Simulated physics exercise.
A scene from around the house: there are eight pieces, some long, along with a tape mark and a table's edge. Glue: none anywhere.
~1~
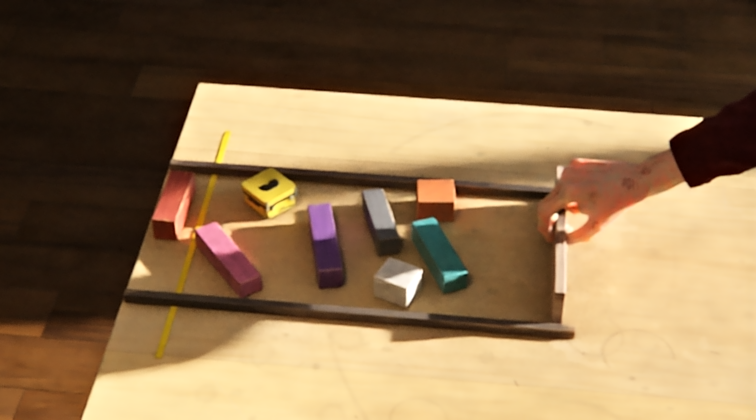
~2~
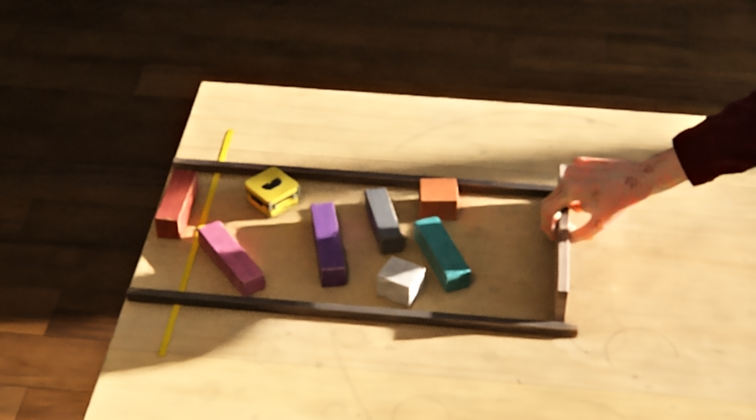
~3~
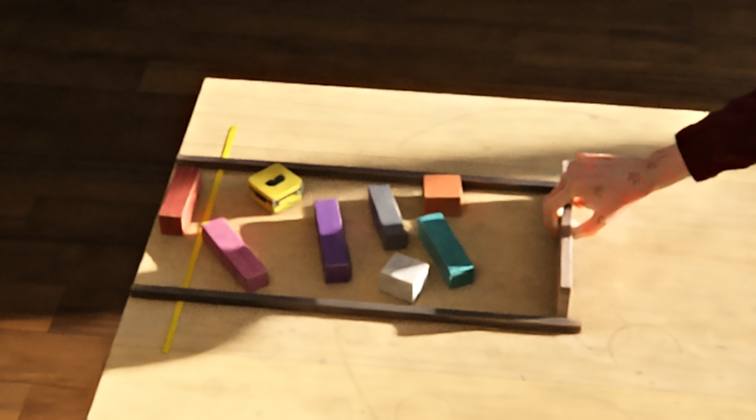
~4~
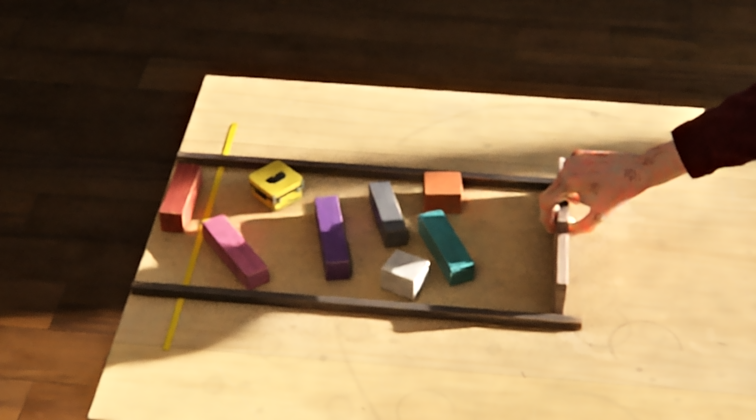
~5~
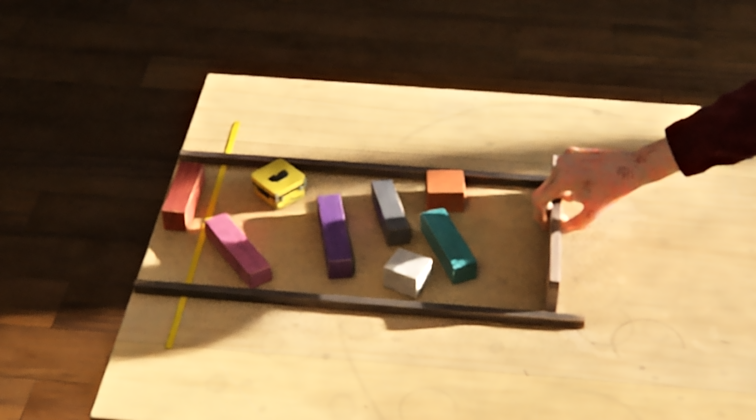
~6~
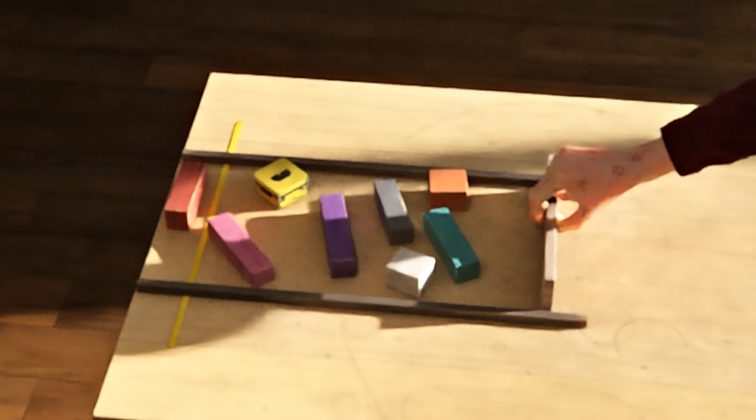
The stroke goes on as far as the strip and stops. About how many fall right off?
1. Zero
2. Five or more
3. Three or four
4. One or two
Three or four.
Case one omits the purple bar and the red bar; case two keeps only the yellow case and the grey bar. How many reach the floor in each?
In the first try 2, in the other 2.
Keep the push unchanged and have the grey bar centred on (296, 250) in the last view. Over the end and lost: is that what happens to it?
In the end it falls away.
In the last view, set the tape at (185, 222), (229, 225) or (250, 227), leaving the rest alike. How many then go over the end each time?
It would be 5, then 3, then 1.
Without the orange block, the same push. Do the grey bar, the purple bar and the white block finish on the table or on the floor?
The grey bar stays put; the purple bar comes off; the white block stays put.
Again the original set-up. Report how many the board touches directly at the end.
My count gives 3.
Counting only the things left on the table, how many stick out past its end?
Answer: 1.
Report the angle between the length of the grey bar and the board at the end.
About 10°.
A little later, none off yet; red bar at rest near (187, 195); pink bar at rest near (240, 249); yellow case at rest near (281, 185).
Next, none off yet; red bar at rest near (187, 195); pink bar shifted a little near (225, 251); yellow case shifted about its own width near (233, 183).
When it is over, the number that fall off is three or four; down, purple bar, yellow case, pink bar and red bar.
